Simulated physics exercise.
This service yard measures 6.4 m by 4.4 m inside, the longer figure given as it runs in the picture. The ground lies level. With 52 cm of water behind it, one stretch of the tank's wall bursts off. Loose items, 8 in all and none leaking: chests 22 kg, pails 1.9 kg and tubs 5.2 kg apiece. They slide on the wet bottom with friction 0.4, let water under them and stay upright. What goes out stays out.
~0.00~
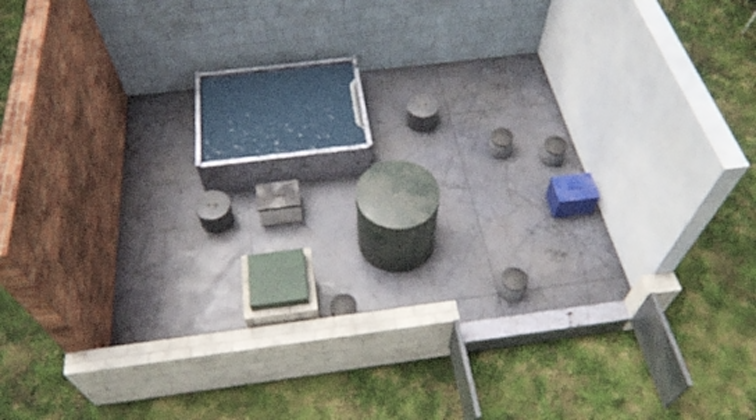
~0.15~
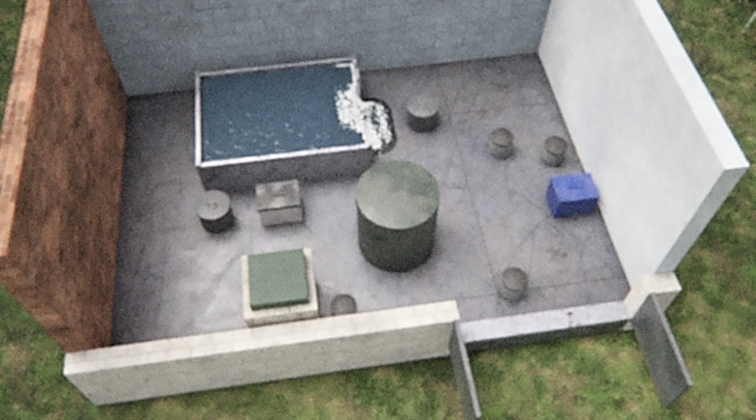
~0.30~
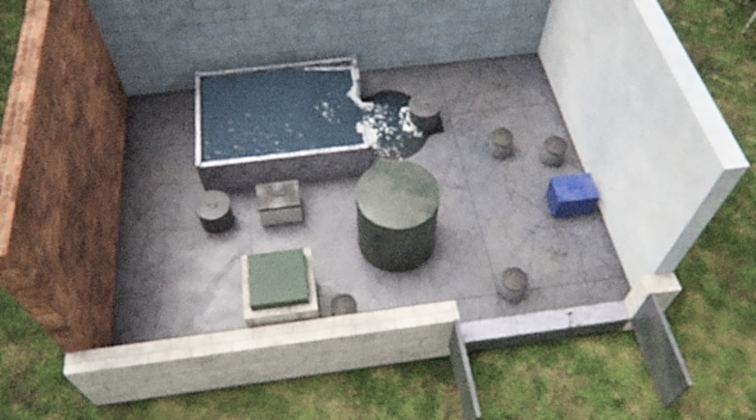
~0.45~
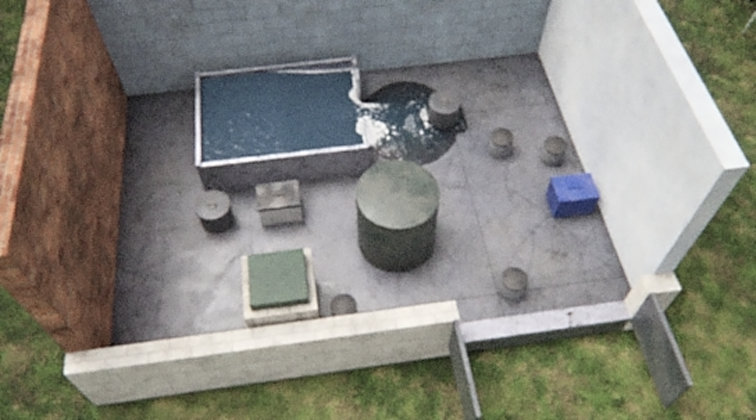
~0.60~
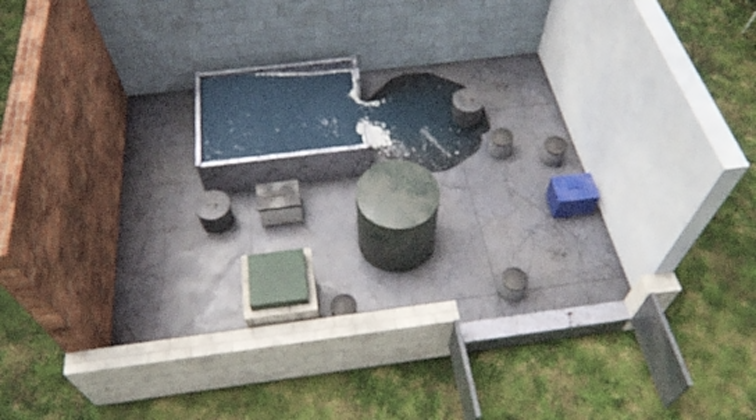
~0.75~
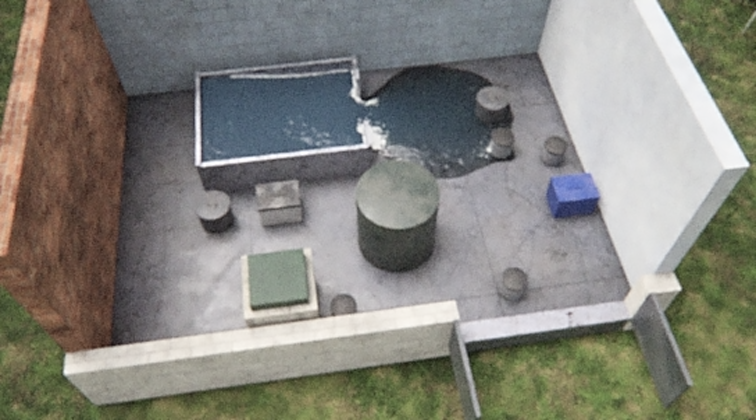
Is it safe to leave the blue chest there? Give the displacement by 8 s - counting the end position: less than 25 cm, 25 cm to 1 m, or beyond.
The blue chest travels far.
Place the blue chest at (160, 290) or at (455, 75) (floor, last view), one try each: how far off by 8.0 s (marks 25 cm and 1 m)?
In that order: It holds its place; it travels far.
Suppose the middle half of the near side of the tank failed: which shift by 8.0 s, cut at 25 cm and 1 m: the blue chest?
In that case the blue chest moves a short way.
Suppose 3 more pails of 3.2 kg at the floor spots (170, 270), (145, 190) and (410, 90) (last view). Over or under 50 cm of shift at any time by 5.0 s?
In that order: Less, under, more.
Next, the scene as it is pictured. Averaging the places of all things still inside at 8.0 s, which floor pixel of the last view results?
At about (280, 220).
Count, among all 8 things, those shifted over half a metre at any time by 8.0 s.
That makes 6.
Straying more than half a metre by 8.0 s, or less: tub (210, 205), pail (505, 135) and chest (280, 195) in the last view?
In that order: Short of it, over, short of it.
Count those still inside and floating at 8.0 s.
At that moment 0.
After 1.6 s the blue chest is near (576, 187), 0.0 m from its start, aground; 0 of 8 are out; 3 afloat.
After 3.6 s the blue chest is near (589, 282), 1.4 m from its start, aground; 0 of 8 are out; 3 afloat.
After 5.6 s the blue chest has gone out; 5 of 8 are out; 0 afloat.
After 8.0 s the blue chest has gone out; 5 of 8 are out; 0 afloat.
